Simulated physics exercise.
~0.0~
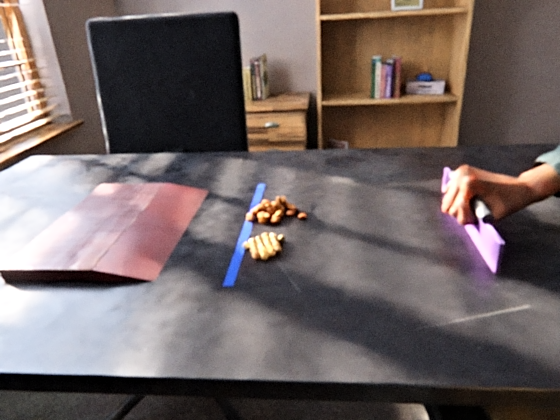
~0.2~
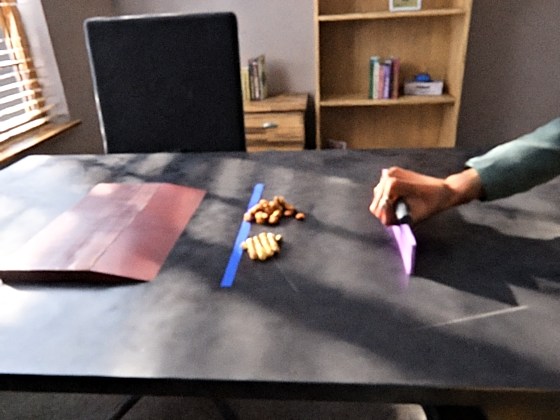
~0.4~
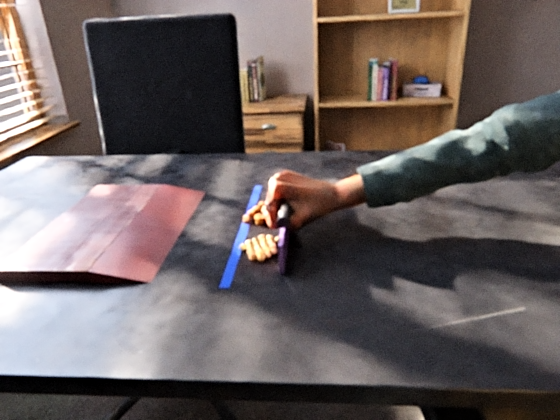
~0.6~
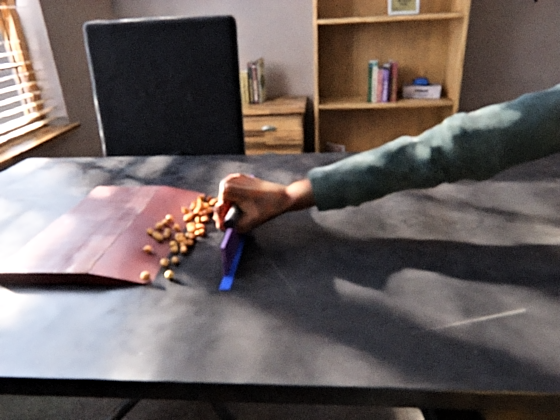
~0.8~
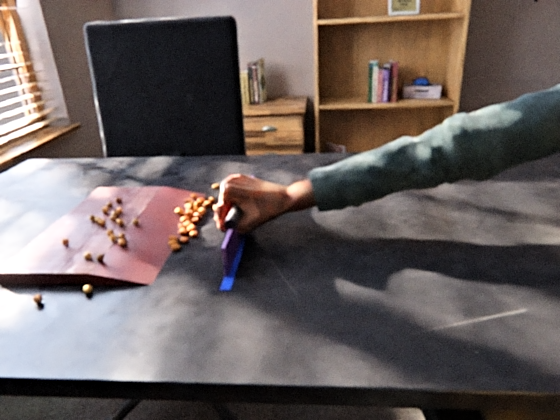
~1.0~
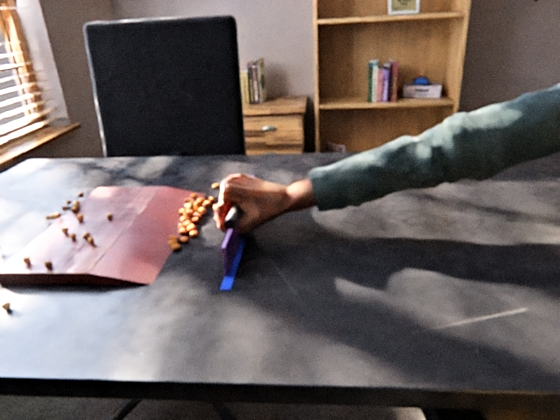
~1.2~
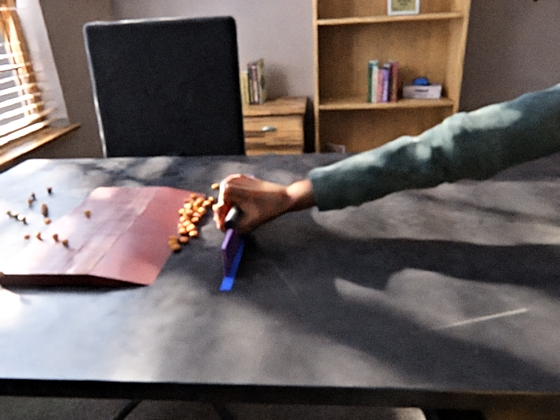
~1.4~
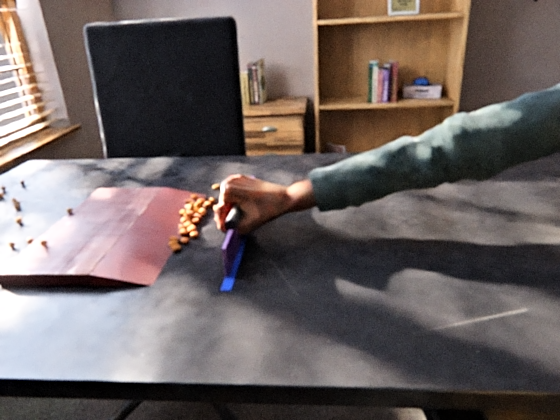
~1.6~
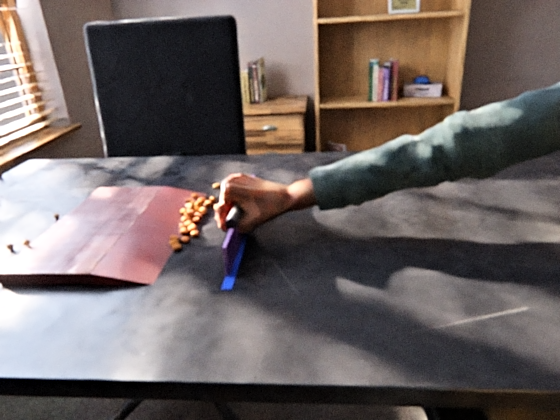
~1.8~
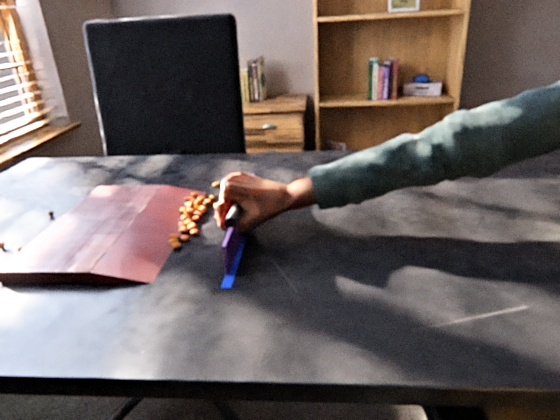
To begin with, two small piles of nut-like pieces sit beside a strip of blue tape on a dark table, with a low reddish wedge to the left. A hand in a green sleeve slides a purple scraper leftward, reaches the piles and pushes them over the tape. The scraper stops at the tape and stays there while the pieces carry on. The nearer pile scatters up the wedge and past its top, drifting left and thinning out. The farther pile halts around the wedge's lower edge, partly on it, and never gets over.
